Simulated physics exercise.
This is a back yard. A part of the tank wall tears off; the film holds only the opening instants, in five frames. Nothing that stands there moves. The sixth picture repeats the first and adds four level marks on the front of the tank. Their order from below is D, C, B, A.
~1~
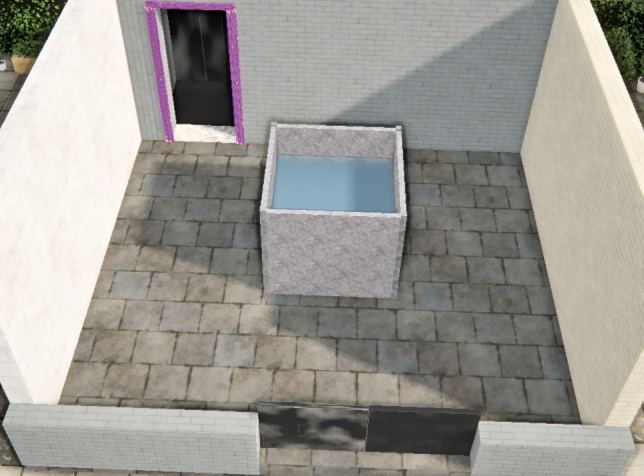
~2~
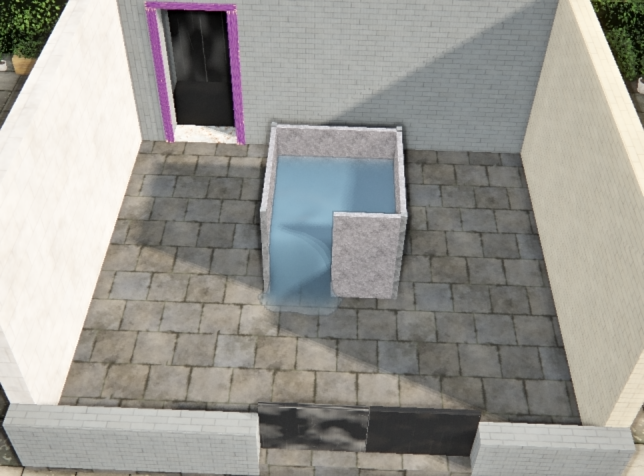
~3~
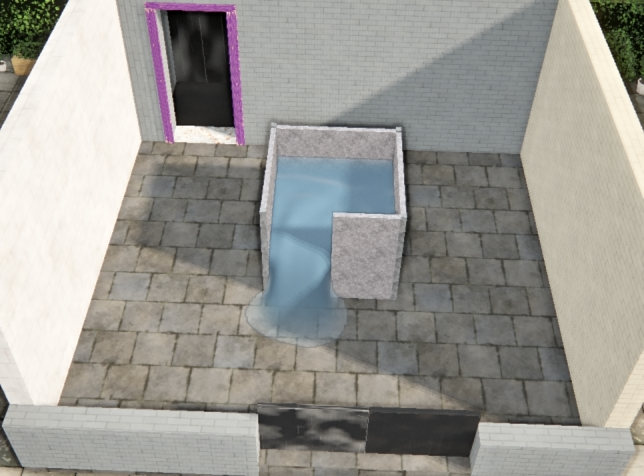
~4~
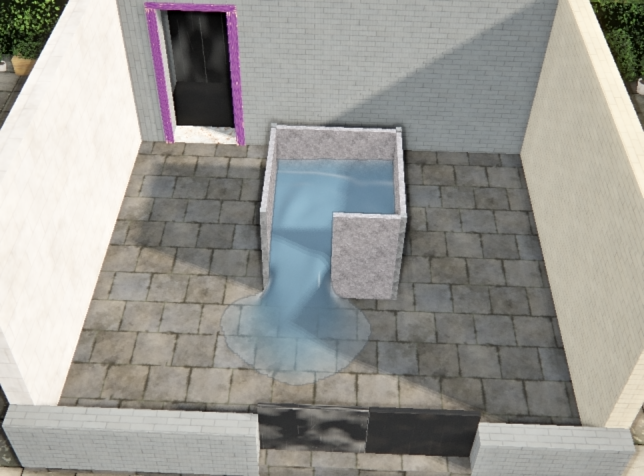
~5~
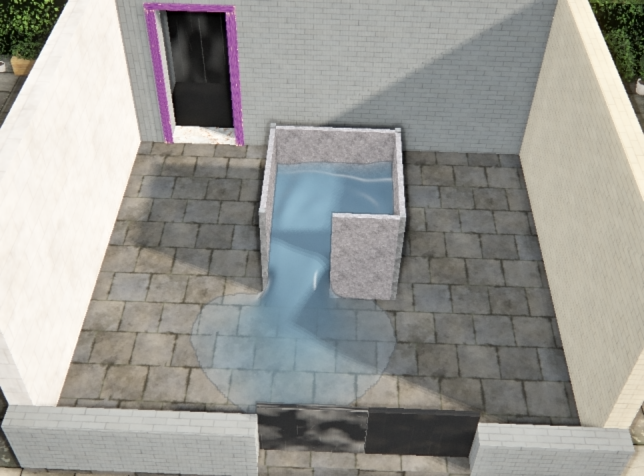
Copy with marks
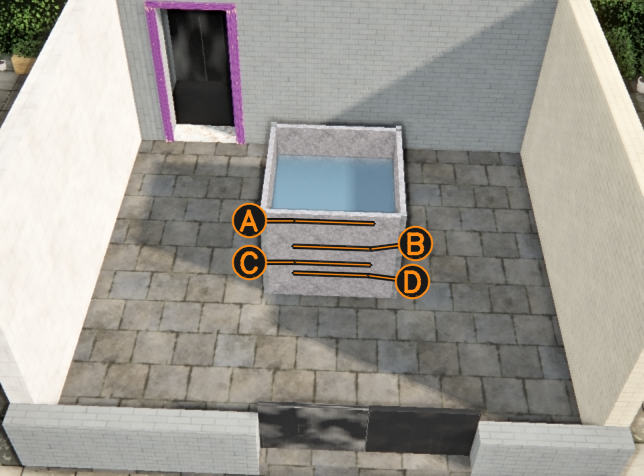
A square stone tank of blue water stands in the middle of a paved back yard, seen from high above by a still camera. Pale walls rise left and right, a purple-framed dark doorway is at the back left, and a dark shut gate sits in the low front wall. The left part of the tank's front disappears, and water pours through the gap, spreading forward and sideways across the grey paving in a widening, rounded sheet.
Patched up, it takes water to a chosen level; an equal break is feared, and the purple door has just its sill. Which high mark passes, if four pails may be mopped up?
Mark B.
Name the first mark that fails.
Mark A.
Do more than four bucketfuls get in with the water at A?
Yes, that goes wrong.
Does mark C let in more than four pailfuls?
No.
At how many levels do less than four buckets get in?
Three.
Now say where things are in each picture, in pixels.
Water in the tank at rest, its middle at (334, 195); foot of the purple doorway at (206, 142); shut gate at (368, 414), in the first picture.
Front seen at (333, 306), 1 % of the ground wet, in the second picture.
Front seen at (316, 339), 3 % of the ground wet, in the third picture.
Front seen at (314, 374), 6 % of the ground wet, in the fourth picture.
Front seen at (225, 370), 12 % of the ground wet, in the fifth picture.
On the marked copy, A at (333, 222); B at (332, 247); C at (331, 263); D at (331, 274); from the bottom up D, C, B, A.
If A is chosen, about 11 bucketfuls get in.
If B is chosen, a splash gets over, under a bucket.
If C is chosen, nothing gets over.
If D is chosen, nothing gets over.
